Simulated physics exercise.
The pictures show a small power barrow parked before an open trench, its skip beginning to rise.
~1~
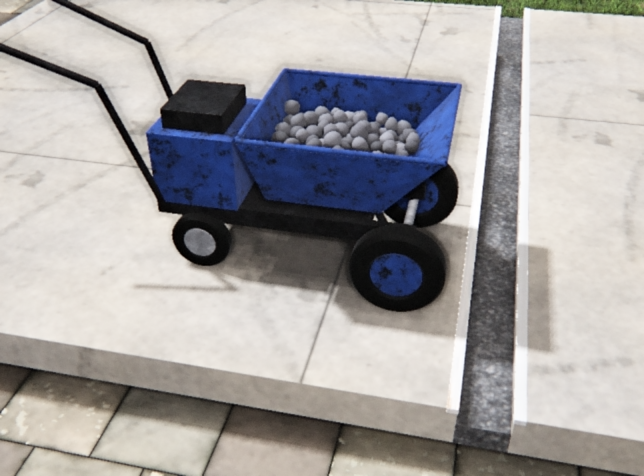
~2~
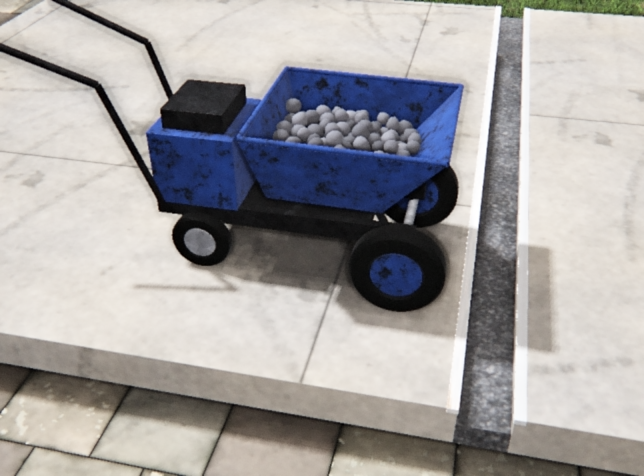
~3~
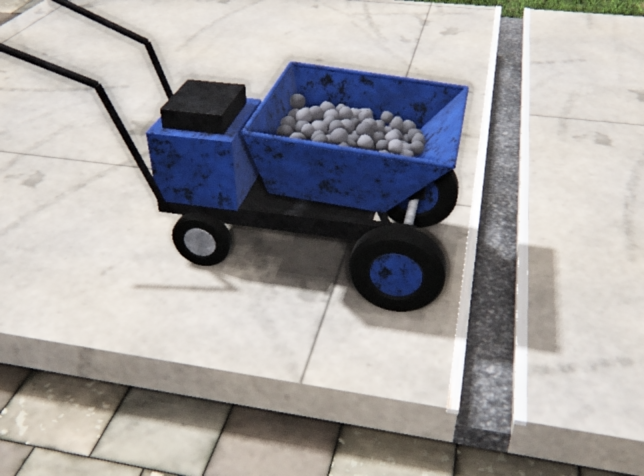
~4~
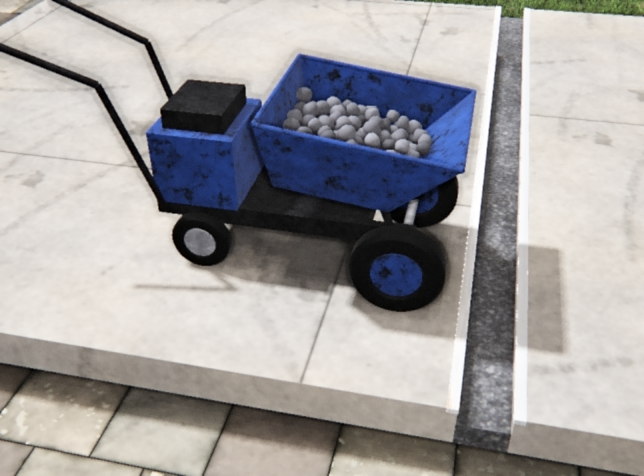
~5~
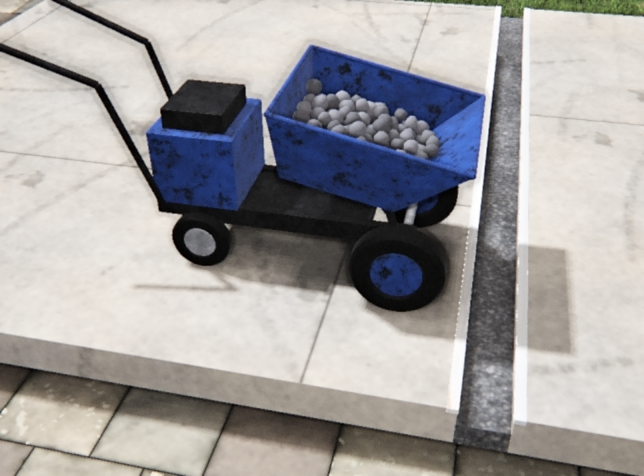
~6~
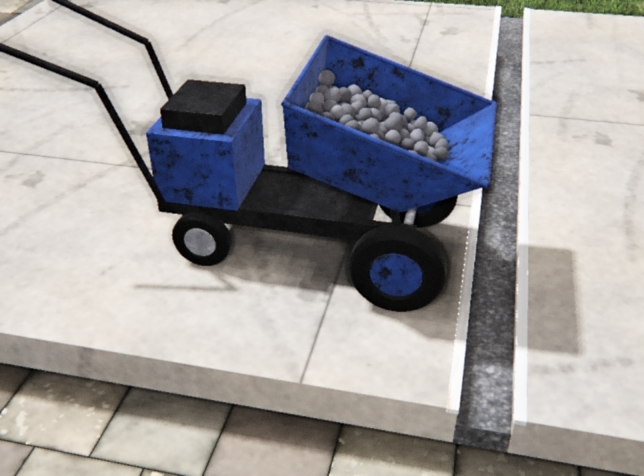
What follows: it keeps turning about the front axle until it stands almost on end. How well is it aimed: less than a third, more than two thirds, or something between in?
The trench takes under a third.
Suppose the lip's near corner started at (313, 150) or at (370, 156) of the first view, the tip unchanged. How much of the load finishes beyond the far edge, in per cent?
Near 10 % and 40 %.
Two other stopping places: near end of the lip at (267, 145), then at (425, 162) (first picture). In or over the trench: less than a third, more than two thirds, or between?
In turn: Under a third; under a third.
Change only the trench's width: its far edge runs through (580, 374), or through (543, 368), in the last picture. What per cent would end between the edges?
Roughly 50 per cent, and 10 per cent.
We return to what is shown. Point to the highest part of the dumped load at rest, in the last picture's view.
Around (579, 259).
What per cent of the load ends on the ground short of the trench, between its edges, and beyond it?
Short: 0 %, between: 0 %, beyond: 100 %.
Just after the last frame, skip tipped steeply; every one in the skip.
A moment on, skip tipped steeply; almost all in the skip; about a tenth beyond it; just a few falling.
Further on, skip tipped right over; about a tenth in the skip; the larger part beyond it.
When it is over, skip tipped right over; not one in or heaped over the trench; every one beyond it.
